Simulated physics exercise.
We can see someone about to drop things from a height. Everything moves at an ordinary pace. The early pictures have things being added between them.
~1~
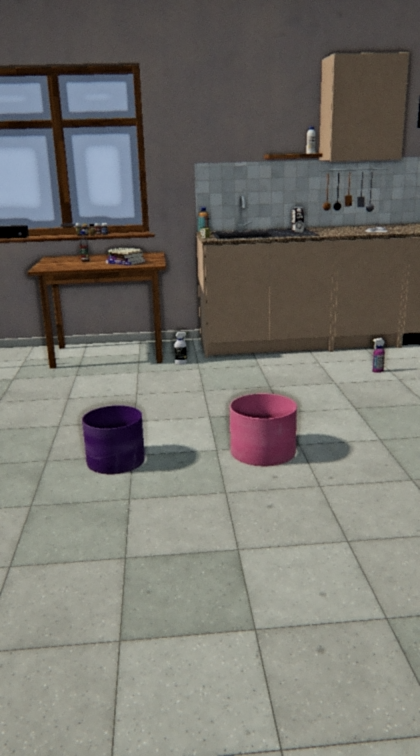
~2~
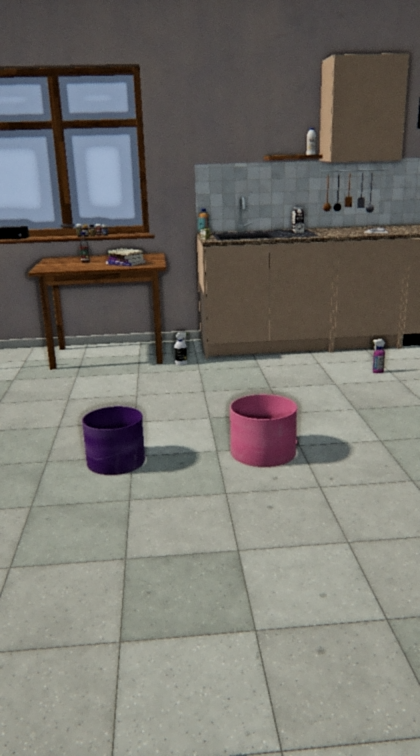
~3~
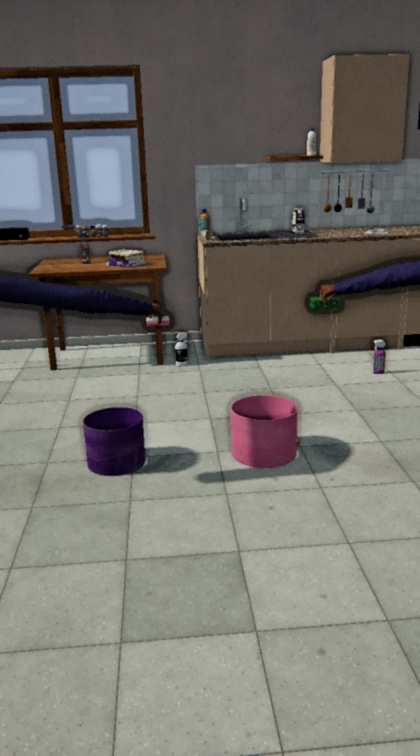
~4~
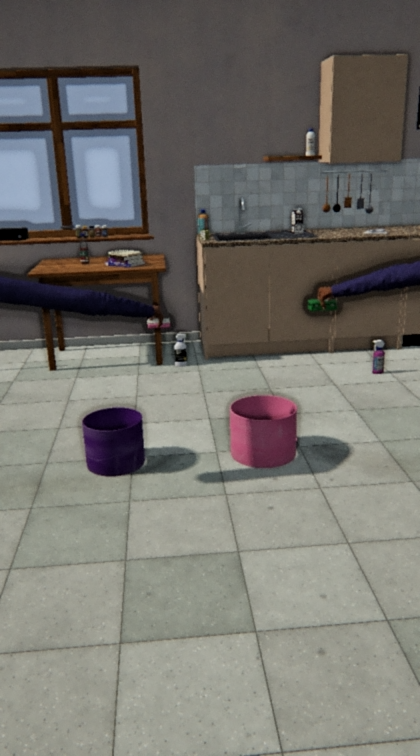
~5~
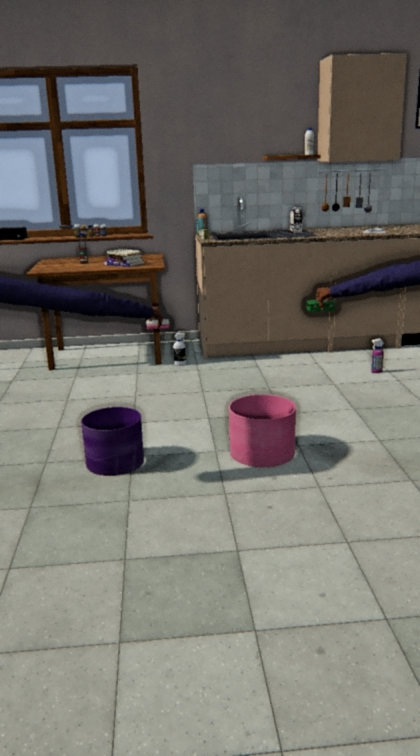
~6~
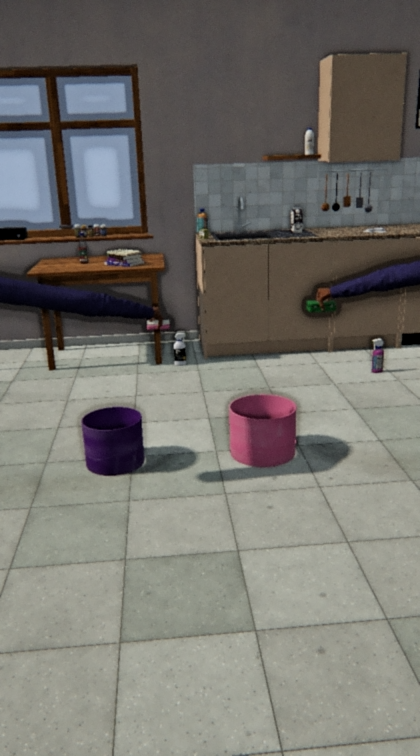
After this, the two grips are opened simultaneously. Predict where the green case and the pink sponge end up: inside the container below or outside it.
The green case ends up outside; the pink sponge ends up outside.
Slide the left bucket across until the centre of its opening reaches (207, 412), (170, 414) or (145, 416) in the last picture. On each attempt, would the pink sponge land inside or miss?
In turn it misses; drops into the container; drops into the container.
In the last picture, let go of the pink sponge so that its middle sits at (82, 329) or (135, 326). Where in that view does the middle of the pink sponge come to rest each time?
Final spots, roughly: (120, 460) and (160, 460).
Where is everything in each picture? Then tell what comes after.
The first frame shows right bin (263, 429).
The second frame shows left bucket (114, 440).
The third frame shows still on the way; green case (325, 303); right bin (264, 430).
The fourth frame shows still on the way; pink sponge (159, 323); left bucket (114, 441).
The fifth frame shows still on the way; green case (321, 306); right bin (262, 430).
The sixth frame shows in place, still held; green case (321, 306); pink sponge (158, 325); left bucket (114, 440).
Then, 0.20 s past the last view, green case in the air near (321, 331); pink sponge in the air near (160, 350).
Then, 0.32 s past the last view, green case in the air near (319, 379); pink sponge in the air near (163, 398).
Then, 0.44 s past the last view, green case come down near (317, 445); pink sponge come down near (166, 455).
Finally, the green case falls beside it, near (317, 445); the pink sponge falls beside it, near (166, 456).
